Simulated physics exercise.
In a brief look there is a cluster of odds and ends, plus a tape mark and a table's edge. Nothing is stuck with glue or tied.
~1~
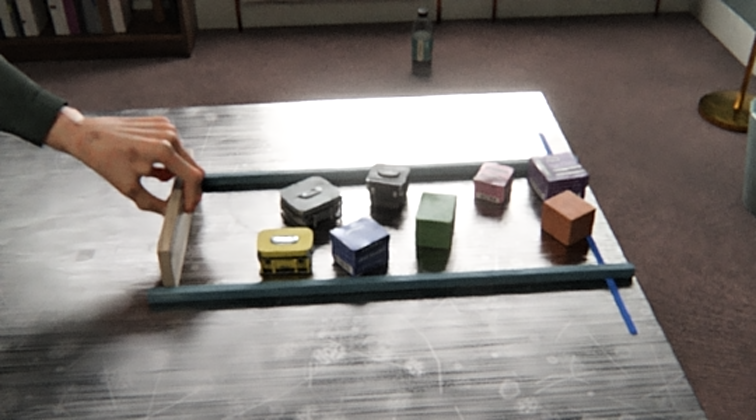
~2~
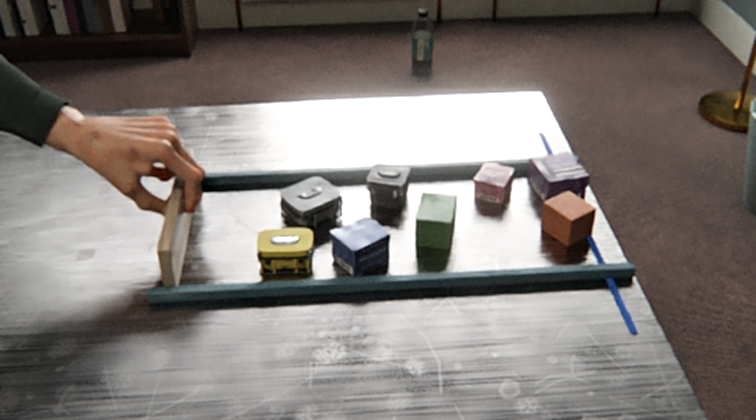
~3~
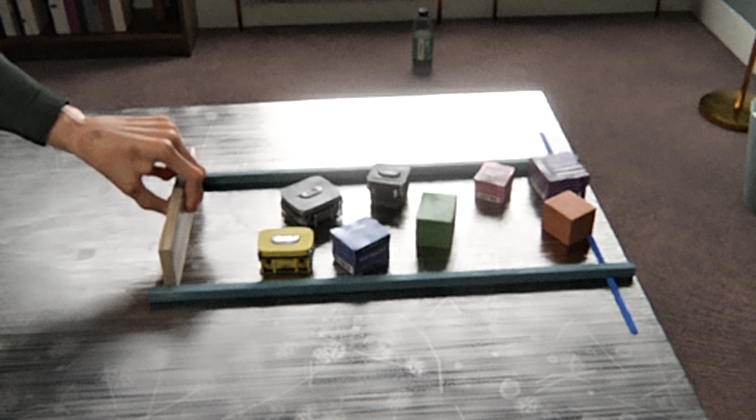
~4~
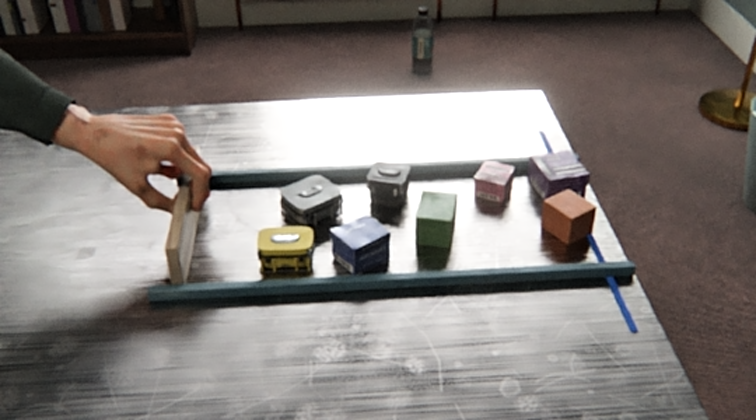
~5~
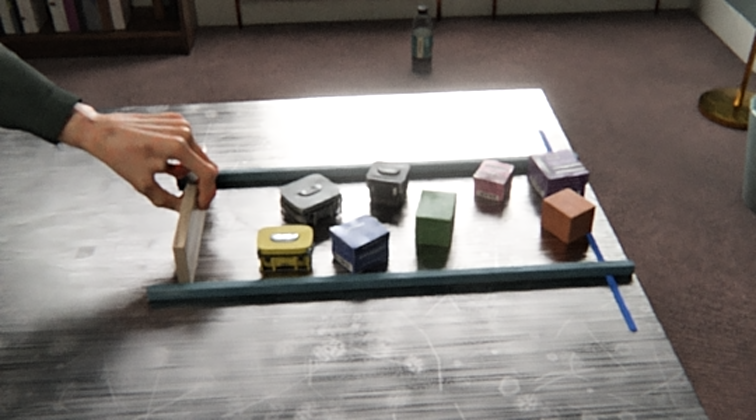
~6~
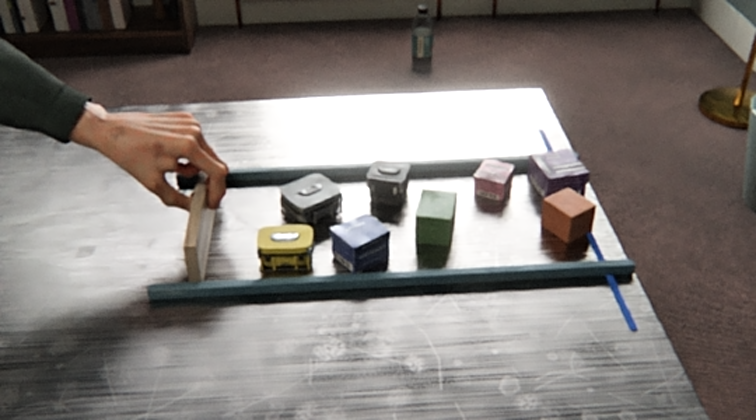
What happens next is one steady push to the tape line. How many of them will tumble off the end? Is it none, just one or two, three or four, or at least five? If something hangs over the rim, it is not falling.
Missing from the table at the end: Five or more.
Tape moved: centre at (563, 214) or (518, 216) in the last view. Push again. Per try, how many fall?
You'd get 5 the first time and 2 the second.
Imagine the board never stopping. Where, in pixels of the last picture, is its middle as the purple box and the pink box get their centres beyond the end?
With the purple box it sits around (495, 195), with the pink box around (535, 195).
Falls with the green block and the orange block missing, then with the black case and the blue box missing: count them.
You'd count 3 the first time and 3 the second time.
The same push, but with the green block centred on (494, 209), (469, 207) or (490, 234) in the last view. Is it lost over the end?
Slips off; Slips off; Slips off.
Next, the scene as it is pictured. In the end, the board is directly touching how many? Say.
The answer is 3.
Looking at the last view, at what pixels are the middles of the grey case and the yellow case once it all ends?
Taking them in turn, first comes (603, 197), then (621, 231).
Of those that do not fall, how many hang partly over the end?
It totals 3.
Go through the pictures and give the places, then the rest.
The first picture shows purple box (557, 178); orange block (568, 218); pink box (494, 182); board (179, 215); tape (580, 216).
The second picture shows orange block (568, 218); board (180, 215).
The third picture shows pink box (494, 182); green block (436, 220).
The fourth picture shows purple box (558, 176); black case (389, 184).
The fifth picture shows orange block (568, 215); blue box (360, 244).
The sixth picture shows purple box (557, 174); orange block (568, 215); pink box (494, 180); board (203, 211); tape (580, 213).
Soon after, none off yet; purple box at rest near (557, 174); orange block at rest near (568, 215); pink box at rest near (494, 180).
Then, none off yet; purple box at rest near (560, 174); orange block moving near (576, 215); pink box moved about its own width near (518, 181).
At rest, the number that fall off is five or more; fallen, blue box, green block, pink box, orange block and purple box.
